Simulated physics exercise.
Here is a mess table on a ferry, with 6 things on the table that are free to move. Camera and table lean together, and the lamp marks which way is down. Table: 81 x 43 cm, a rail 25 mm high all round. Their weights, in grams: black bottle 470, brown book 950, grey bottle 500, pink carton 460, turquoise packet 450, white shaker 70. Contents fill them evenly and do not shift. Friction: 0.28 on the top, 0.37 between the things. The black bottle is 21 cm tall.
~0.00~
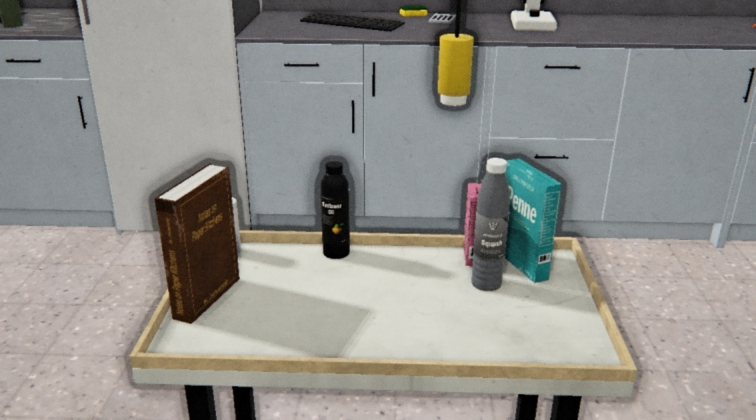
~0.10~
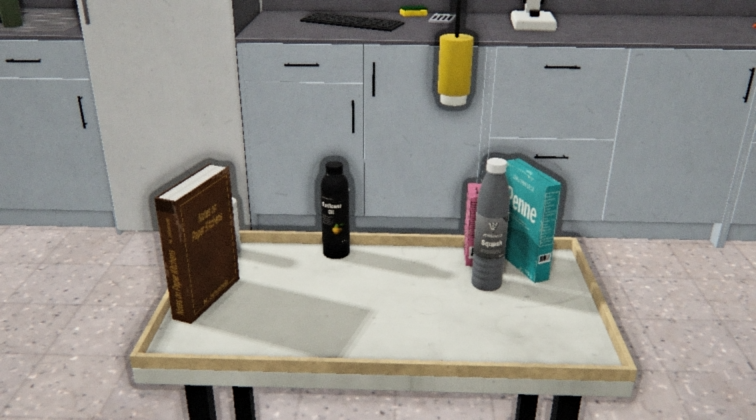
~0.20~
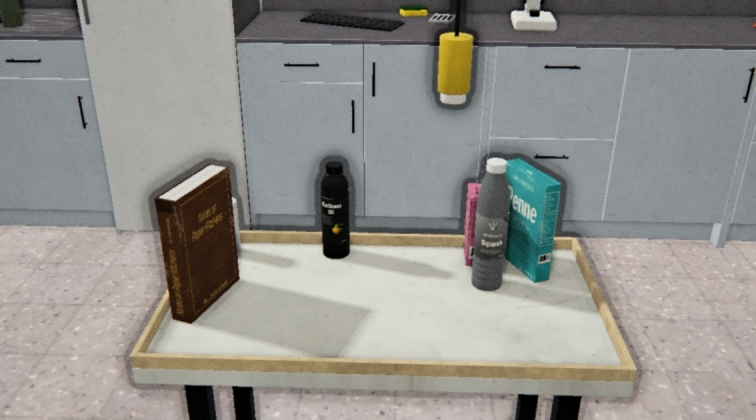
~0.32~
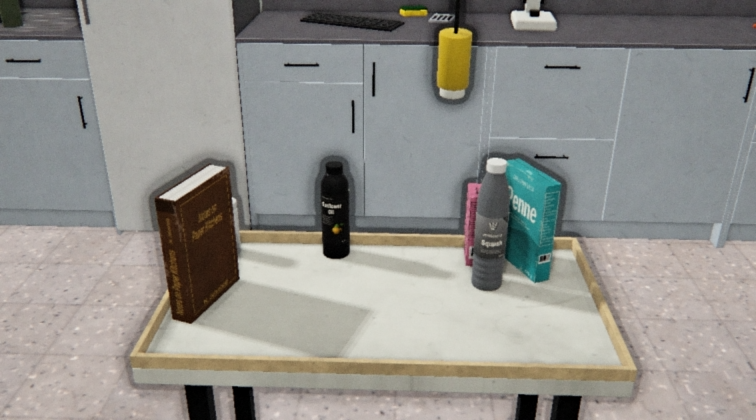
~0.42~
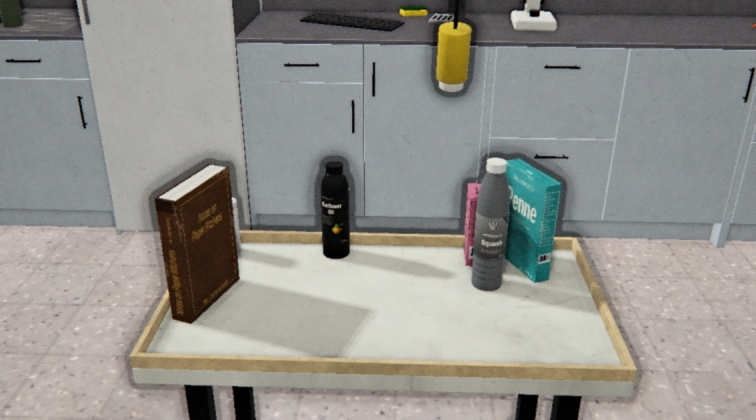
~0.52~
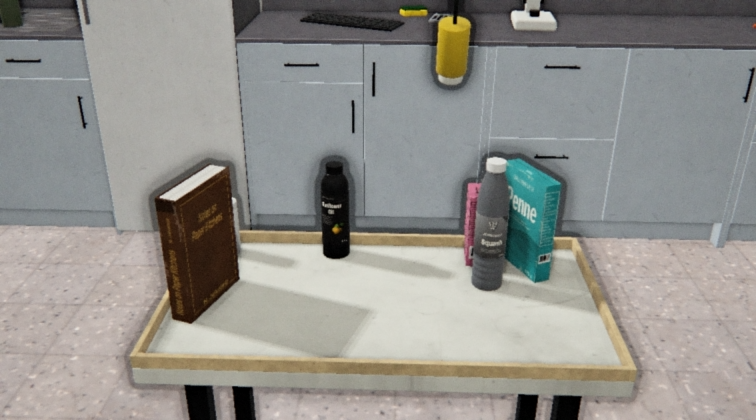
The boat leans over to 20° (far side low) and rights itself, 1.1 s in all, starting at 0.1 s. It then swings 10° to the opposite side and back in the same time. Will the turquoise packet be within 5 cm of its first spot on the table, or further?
The turquoise packet keeps its place.
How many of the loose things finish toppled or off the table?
That comes to 2.
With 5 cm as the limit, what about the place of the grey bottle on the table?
The grey bottle ends elsewhere.
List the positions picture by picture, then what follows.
The first frame shows boat level; turquoise packet (527, 220); black bottle (335, 210).
The second frame shows boat level; grey bottle (492, 225).
The third frame shows floor tilted 2°, far side down; black bottle (335, 210).
The fourth frame shows floor tilted 7°, far side down; brown book (201, 242); grey bottle (492, 225).
The fifth frame shows floor tilted 13°, far side down.
The sixth frame shows floor tilted 17°, far side down; turquoise packet (527, 220); black bottle (335, 210).
By 0.92 s, floor tilted 10°, far side down; grey bottle rocked 26° off its seat; pink carton rocked 18° off its seat; brown book 5 cm from its spot.
By 1.52 s, floor tilted 6°, near side down; grey bottle rocked 63° off its seat; pink carton rocked 72° off its seat; brown book 6 cm from its spot.
When it is over (2.8 s), lying over on the table, grey bottle and pink carton; not toppled but over 5 cm from the start, brown book; the other 3 within 5 cm of the start. In the last view, turquoise packet near (527, 220).
